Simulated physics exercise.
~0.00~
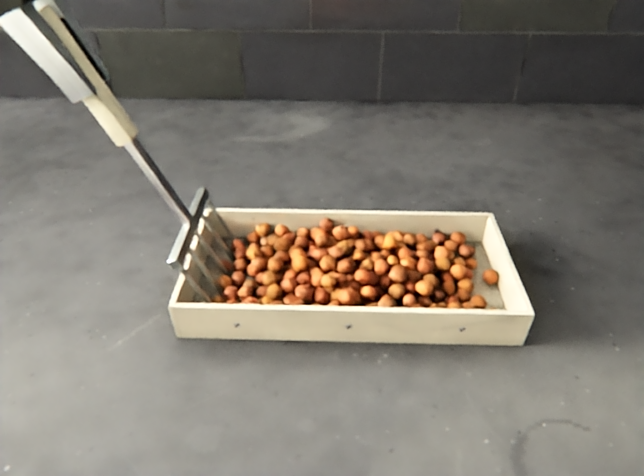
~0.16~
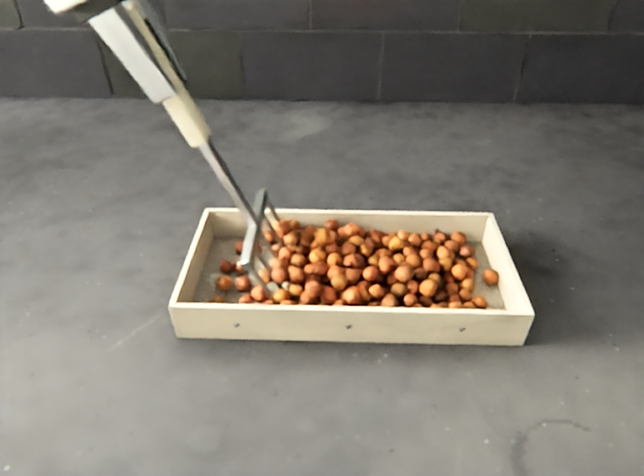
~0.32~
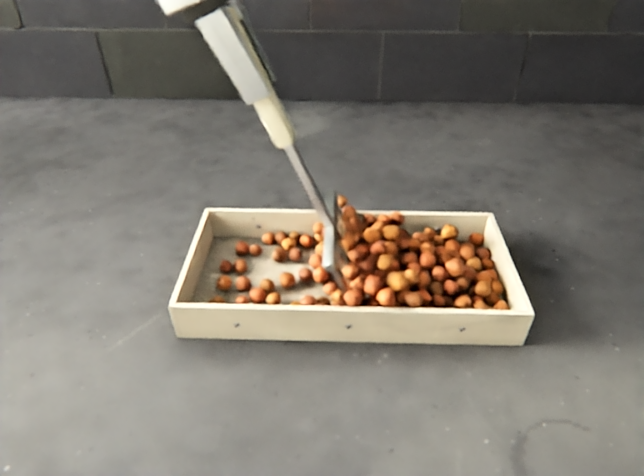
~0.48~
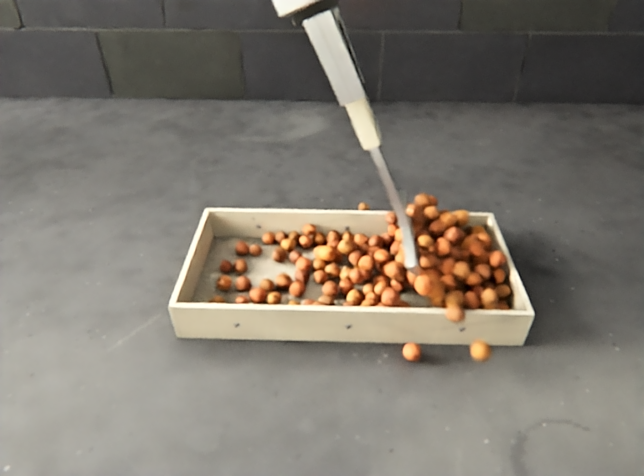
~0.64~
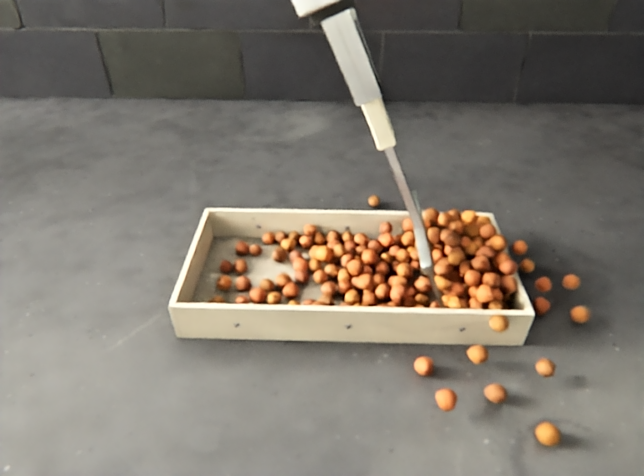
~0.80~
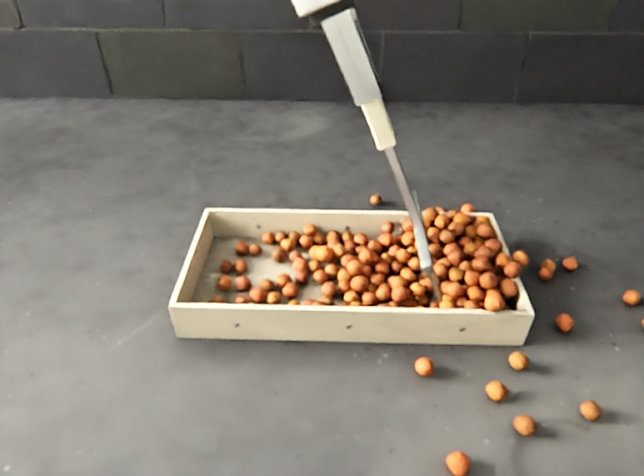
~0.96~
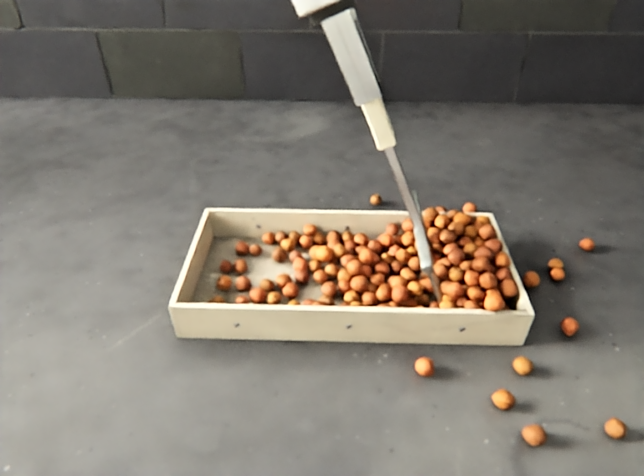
A pronged metal fork on a pale robotic arm stands at the left end of a shallow cream tray full of brown hazelnuts, on a dark grey surface before dark tiles, seen from slightly above. The fork sweeps right through the nuts, pushing them into a steep heap and leaving a few scattered behind it. Near the right end the heap swells, and some nuts spill over the front and right sides. The fork halts short of the right wall while the spilled nuts roll outward. Most remain in the tray, heaped at the right, with a small share scattered outside.
